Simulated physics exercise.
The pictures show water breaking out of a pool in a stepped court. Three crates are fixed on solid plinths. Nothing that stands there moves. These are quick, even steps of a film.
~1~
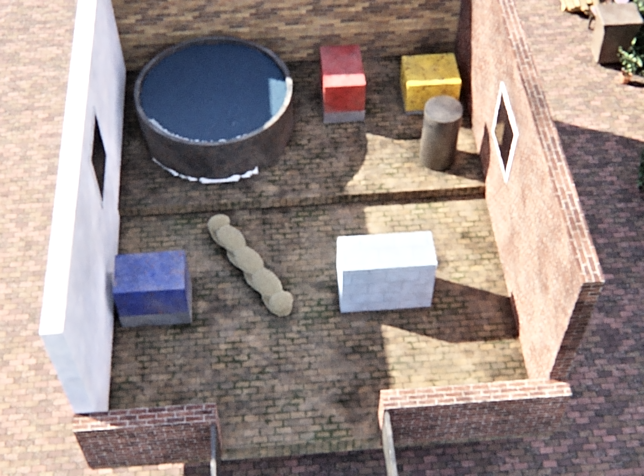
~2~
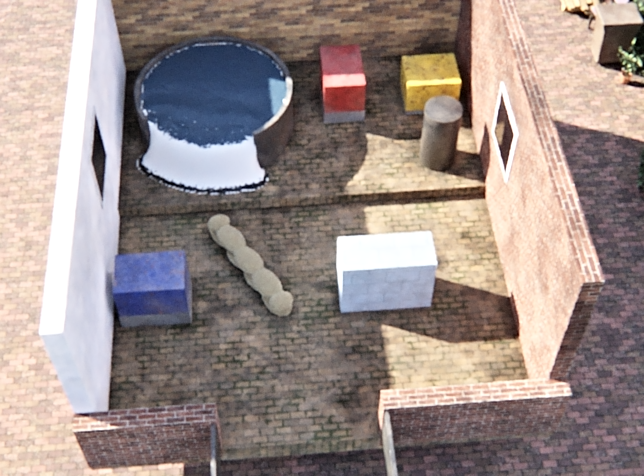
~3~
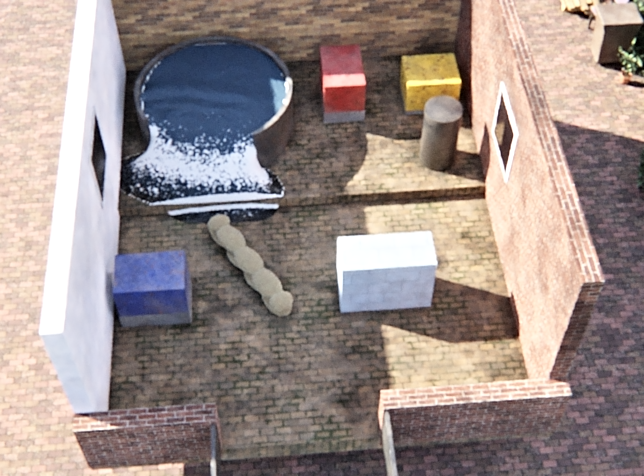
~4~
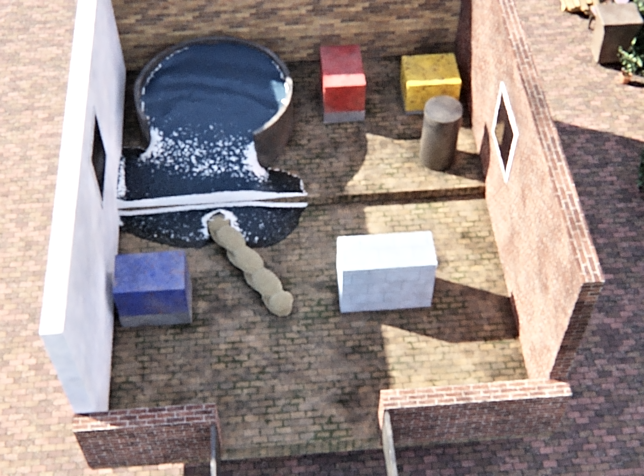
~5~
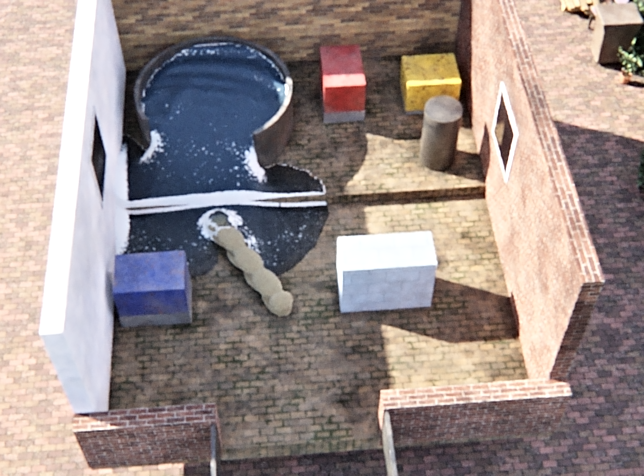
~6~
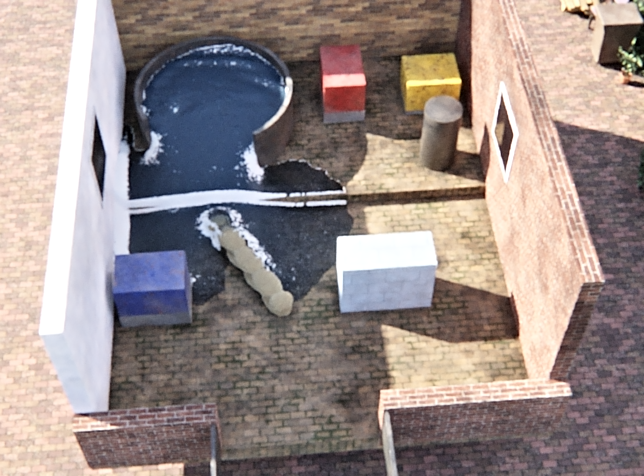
Dark water burst through the front of a round pool in a brick court, foamed down over a low step, and spread around a knobbly, log-like shape and up to a blue block.
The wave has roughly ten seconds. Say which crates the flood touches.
One by one: The blue crate gets wet; the red crate stays dry; the yellow crate stays dry.
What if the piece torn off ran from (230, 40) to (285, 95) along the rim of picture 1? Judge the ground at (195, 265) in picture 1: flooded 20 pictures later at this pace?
Verdict: Dry.
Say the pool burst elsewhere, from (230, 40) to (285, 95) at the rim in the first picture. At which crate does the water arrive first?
It is the crate marked red.
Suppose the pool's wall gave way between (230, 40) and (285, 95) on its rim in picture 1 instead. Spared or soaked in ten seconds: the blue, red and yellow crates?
Then: The blue one escapes it; the red one is wetted; the yellow one is topped.
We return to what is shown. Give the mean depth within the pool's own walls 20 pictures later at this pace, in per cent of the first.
Roughly 22 per cent.
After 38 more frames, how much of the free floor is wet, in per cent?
About 75 per cent.
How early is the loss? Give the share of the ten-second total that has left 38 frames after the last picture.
Roughly 60 per cent.
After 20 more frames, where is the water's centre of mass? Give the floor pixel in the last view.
Close to (235, 236).
A moment on, water covers 35 % of the floor; the blue crate water round its plinth, the red crate not reached, the yellow crate not reached.
Next, water covers 50 % of the floor; the blue crate water round its plinth, the red crate not reached, the yellow crate not reached.
Then, water covers 65 % of the floor; the blue crate water round its plinth, the red crate not reached, the yellow crate not reached.
Later, water covers 75 % of the floor; the blue crate water round its plinth, the red crate water round its plinth, the yellow crate not reached.
In the end, water covers 75 % of the floor; the blue crate was topped, the red crate stayed above the water, the yellow crate stayed above the water.
